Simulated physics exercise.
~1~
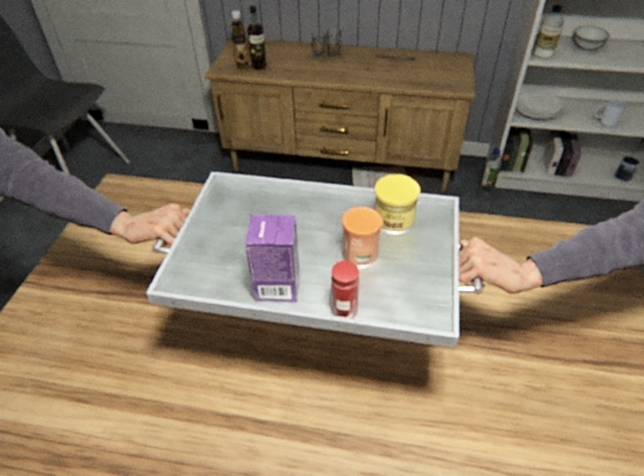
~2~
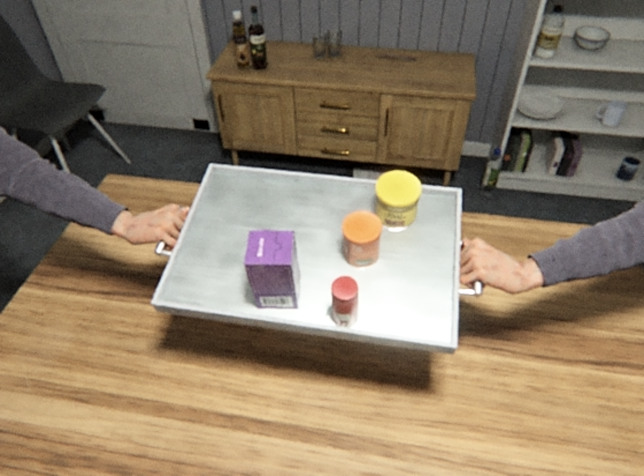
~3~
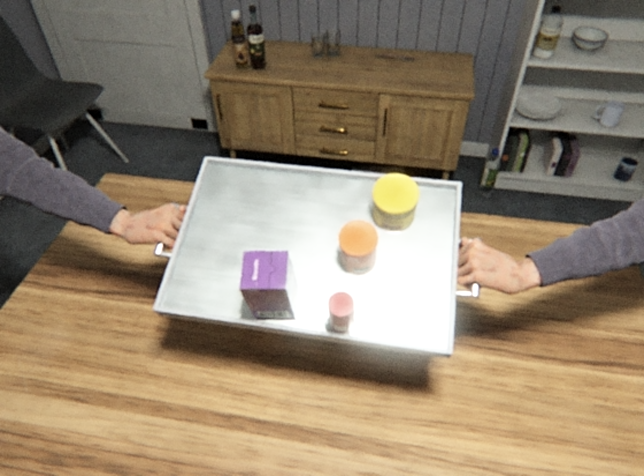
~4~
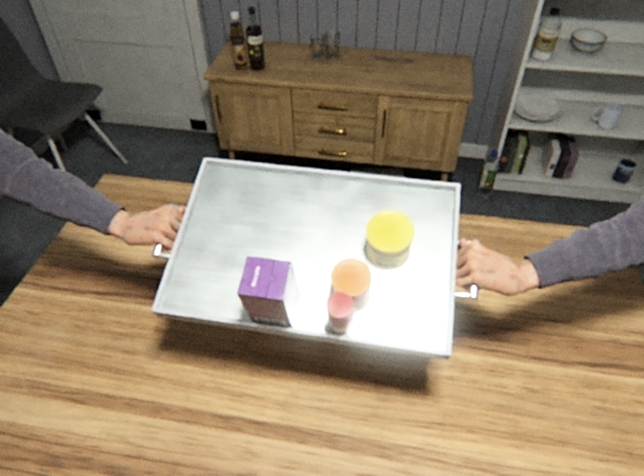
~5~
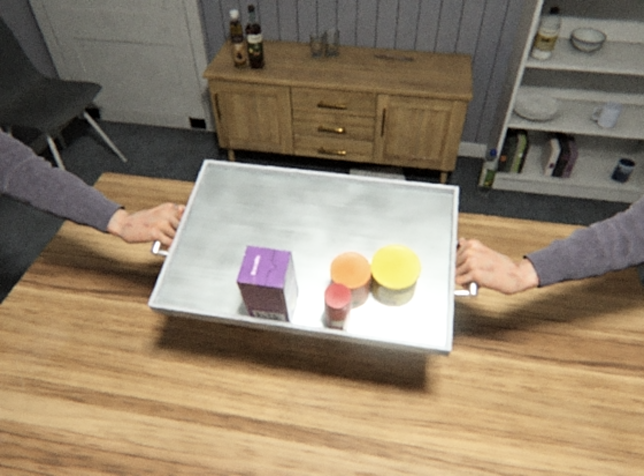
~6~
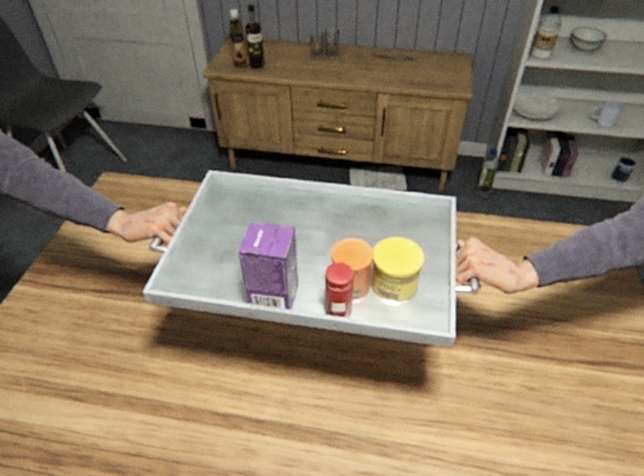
The clip opens with two hands holding a pale tray level above a wooden table, carrying a purple carton, an orange tin, a yellow tin and a small red shaker. The hands tip the tray so its near edge drops towards the viewer. As it stays tilted, the orange tin slides down to the red shaker, and the yellow tin follows, coming to rest just right of the orange one. The hands then bring the tray back level. It ends with both tins near the front edge beside the shaker, everything upright, and the carton and shaker about where they began.
